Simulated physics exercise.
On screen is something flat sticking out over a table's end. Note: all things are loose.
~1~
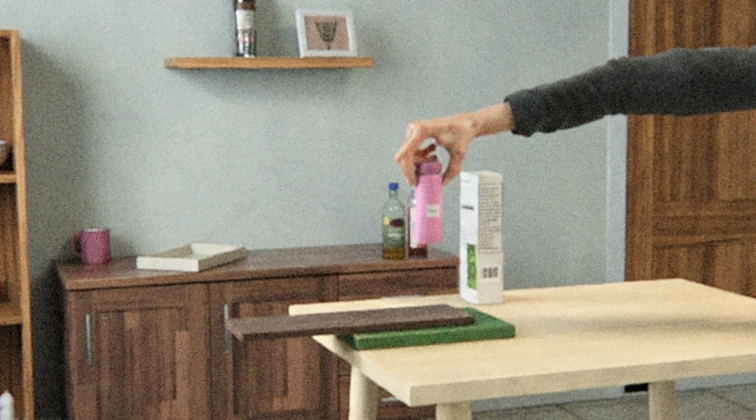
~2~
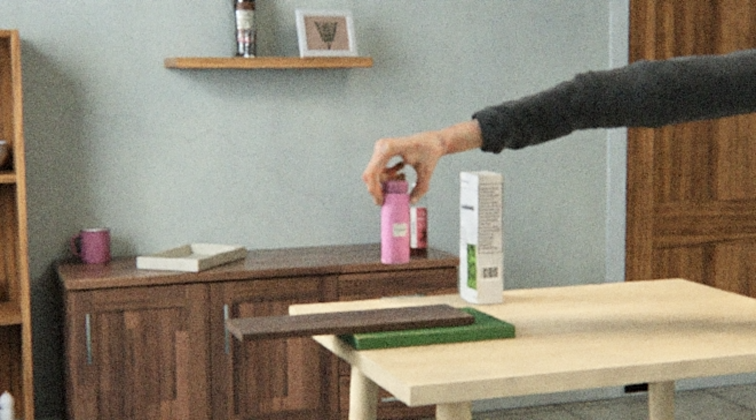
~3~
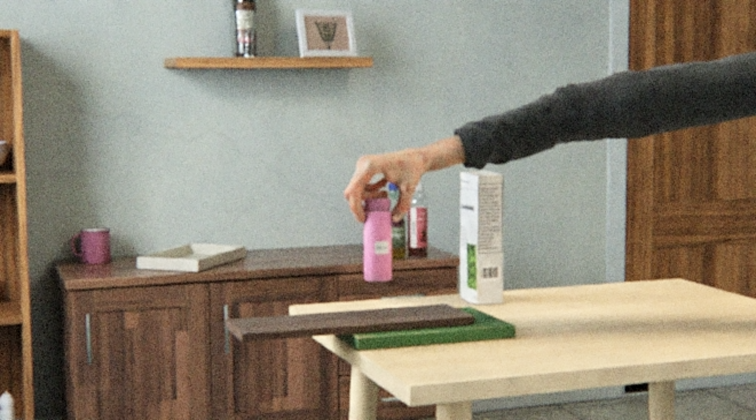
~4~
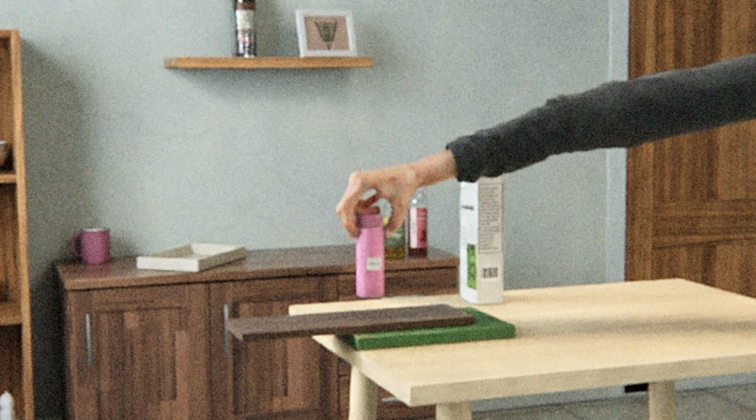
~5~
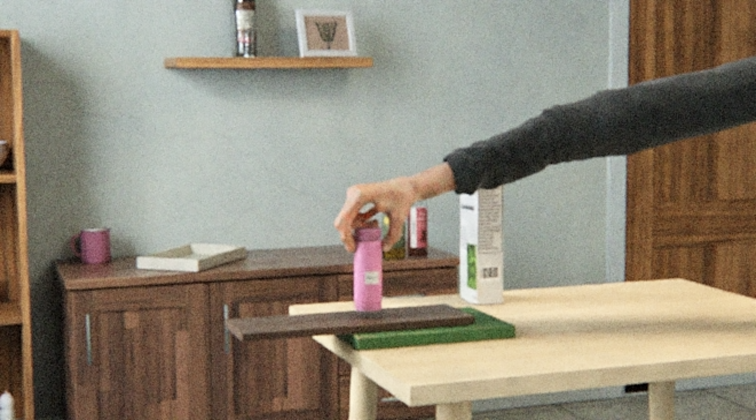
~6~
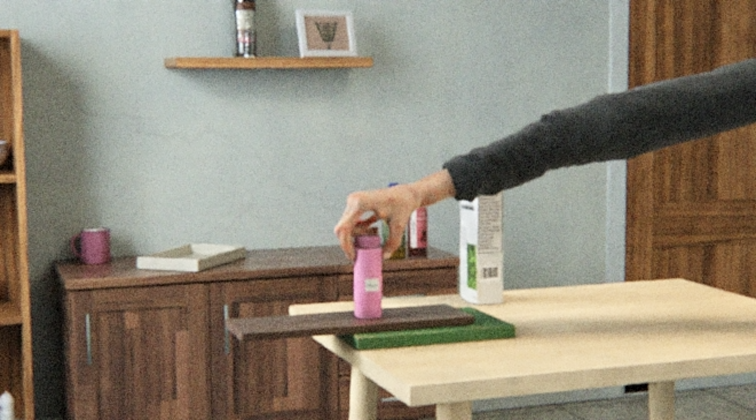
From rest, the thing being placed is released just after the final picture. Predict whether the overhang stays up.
The result is no fall.
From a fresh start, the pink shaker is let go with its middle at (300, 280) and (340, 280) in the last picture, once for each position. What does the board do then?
Try 1: It tumbles. Try 2: It stays where it is.
Then, 0.70 s after the last picture, nothing has stirred.
Then, 1.40 s after the last picture, pink shaker resting near (368, 276).
At rest, all 4 in place. Seen from the same camera at the end, pink shaker near (368, 276). The board holds.
